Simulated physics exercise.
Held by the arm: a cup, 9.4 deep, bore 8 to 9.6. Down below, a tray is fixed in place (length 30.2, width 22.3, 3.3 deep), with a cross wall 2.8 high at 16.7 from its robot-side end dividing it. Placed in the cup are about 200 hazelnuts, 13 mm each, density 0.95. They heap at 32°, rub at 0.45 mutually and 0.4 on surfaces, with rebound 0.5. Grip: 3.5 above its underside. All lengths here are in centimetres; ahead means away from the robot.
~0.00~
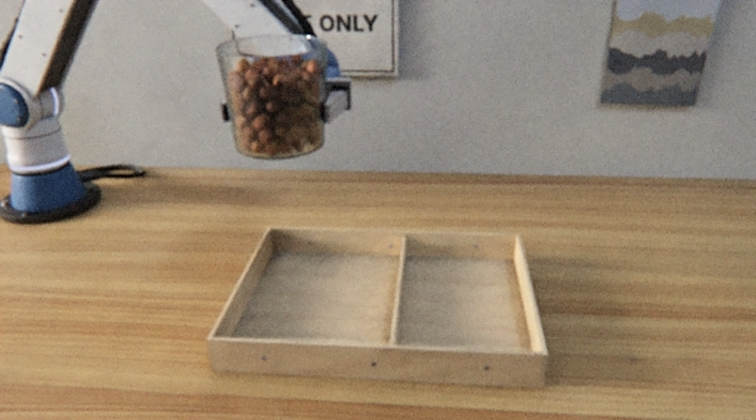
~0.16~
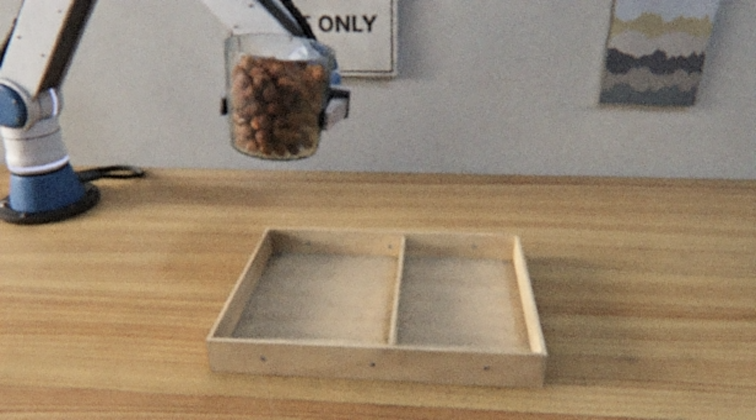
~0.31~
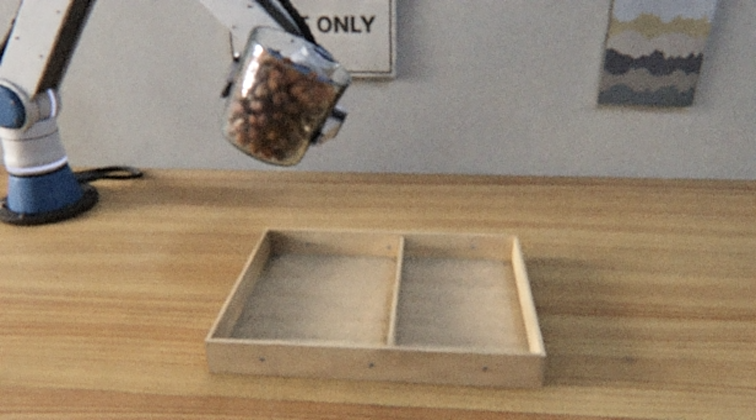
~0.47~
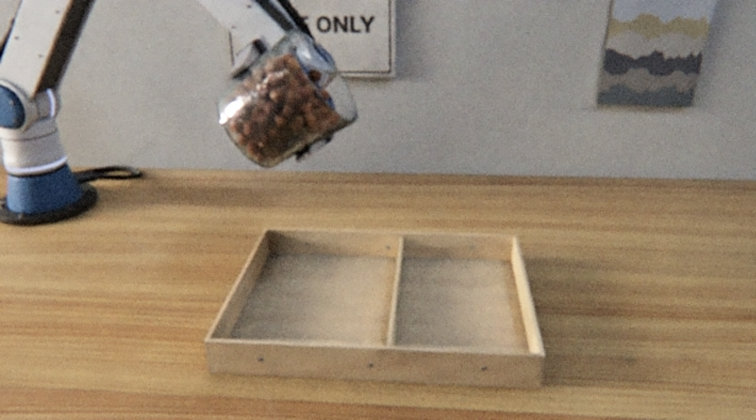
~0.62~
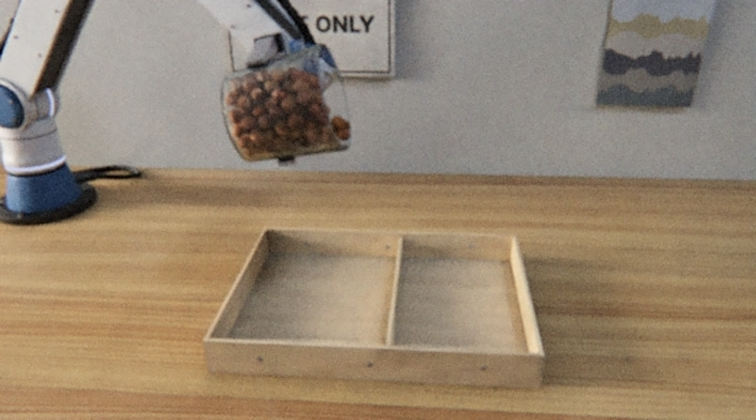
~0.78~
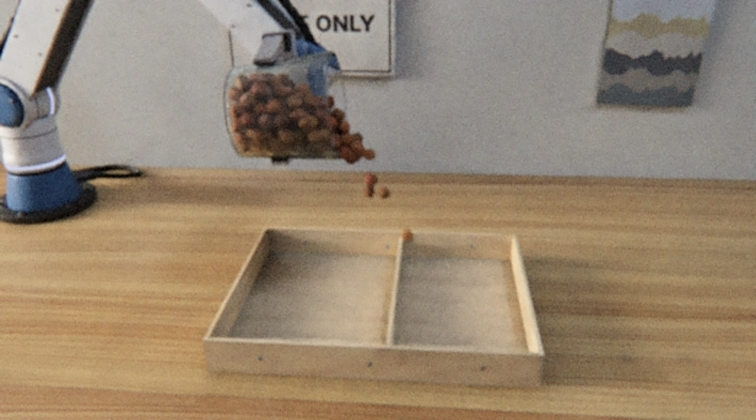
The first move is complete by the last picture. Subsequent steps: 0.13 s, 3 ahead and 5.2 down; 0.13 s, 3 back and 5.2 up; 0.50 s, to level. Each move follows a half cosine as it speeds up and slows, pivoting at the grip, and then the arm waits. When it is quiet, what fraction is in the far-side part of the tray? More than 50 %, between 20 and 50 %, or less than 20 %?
Between 20 and 50 %.
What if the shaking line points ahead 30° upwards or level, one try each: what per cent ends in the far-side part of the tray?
You'd get some 85 per cent with the first setting and some 60 per cent with the second.
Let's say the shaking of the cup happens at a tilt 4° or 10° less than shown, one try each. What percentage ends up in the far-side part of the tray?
Roughly 25 per cent on the first try and 15 per cent on the second.
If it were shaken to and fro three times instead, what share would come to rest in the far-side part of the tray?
I'd expect something close to 55 per cent.
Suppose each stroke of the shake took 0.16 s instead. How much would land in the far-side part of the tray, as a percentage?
That would give around 25 per cent.
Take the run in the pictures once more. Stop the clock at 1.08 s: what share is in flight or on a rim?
Roughly 13 per cent.
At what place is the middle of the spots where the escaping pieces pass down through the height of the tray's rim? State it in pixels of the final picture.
Their middle sits near (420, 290).
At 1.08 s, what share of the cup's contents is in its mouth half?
Around 45 percent.
After 1.08 s, tilted 83° forward, highest piece 24 above the table; 136 in the cup, 27 in the far-side part, 6 in the robot-side part, 26 in flight or on a rim.
After 1.39 s, tilted 18° forward, highest piece 27 above the table; 119 in the cup, 56 in the far-side part, 19 in the robot-side part, 1 in flight or on a rim.
After 1.74 s, level, highest piece 27 above the table; 118 in the cup, 55 in the far-side part, 21 in the robot-side part, 1 on the table or floor.
After 2.79 s, level, highest piece 27 above the table; 118 in the cup, 55 in the far-side part, 21 in the robot-side part, 1 on the table or floor.
At rest, 118 in the cup, 55 in the far-side part, 21 in the robot-side part, 1 on the table or floor. That is 28 % in the far-side part of the tray.
